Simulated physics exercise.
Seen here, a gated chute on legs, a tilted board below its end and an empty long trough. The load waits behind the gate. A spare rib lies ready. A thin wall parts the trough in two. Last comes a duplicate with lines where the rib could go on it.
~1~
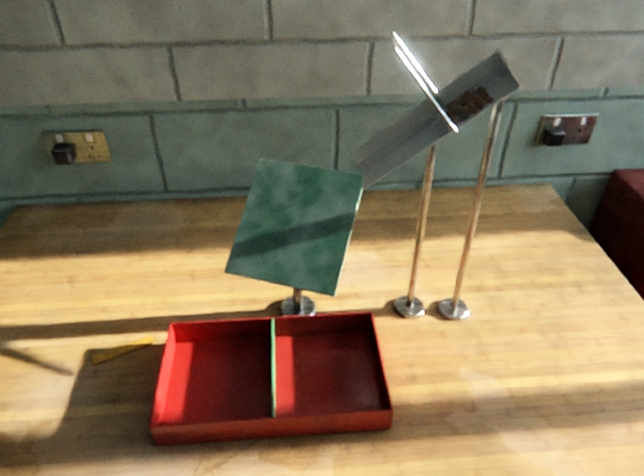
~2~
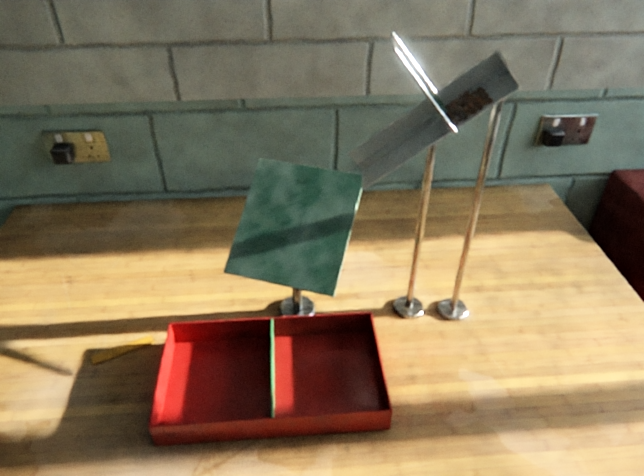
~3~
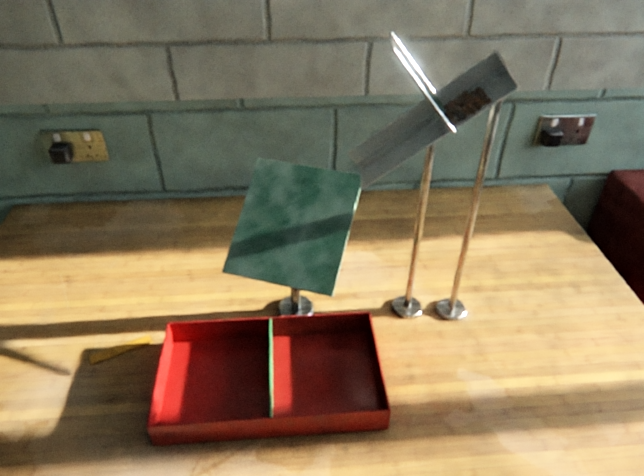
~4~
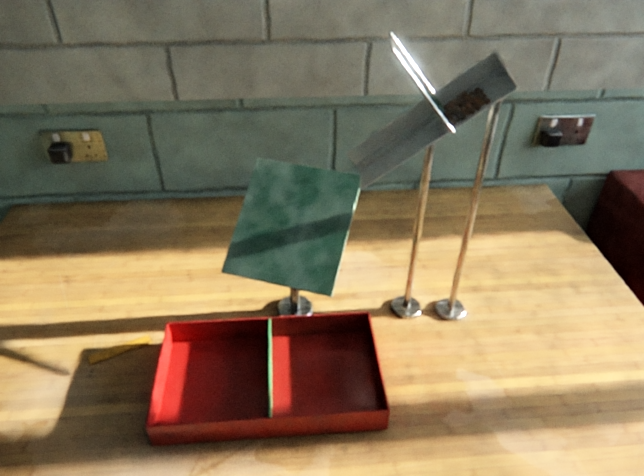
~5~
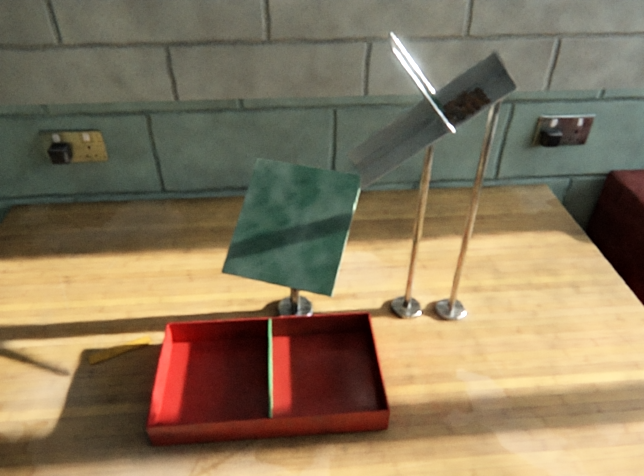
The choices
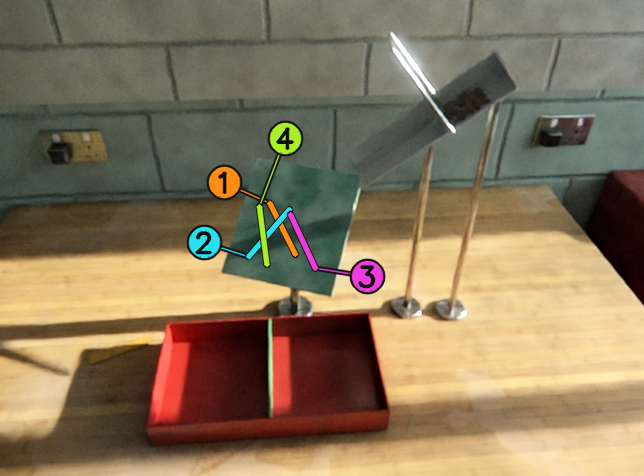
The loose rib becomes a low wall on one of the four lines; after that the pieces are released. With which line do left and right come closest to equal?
4.
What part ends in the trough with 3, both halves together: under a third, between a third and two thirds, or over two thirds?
Over two thirds.
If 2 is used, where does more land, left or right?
The left half.
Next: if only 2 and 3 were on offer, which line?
3.
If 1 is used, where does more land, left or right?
More lands on the right.
On the marked copy, line 1 from (269, 203) to (295, 254); line 2 from (289, 209) to (248, 256); line 3 from (290, 214) to (315, 268); line 4 from (259, 206) to (266, 264).
If 1 is chosen, of what is caught, a small part in the left half, most in the right.
If 2 is chosen, of what is caught, nearly all in the left half, a small part in the right.
If 3 is chosen, of what is caught, about a quarter in the left half, most in the right.
If 4 is chosen, of what is caught, about a third in the left half, about two thirds in the right.
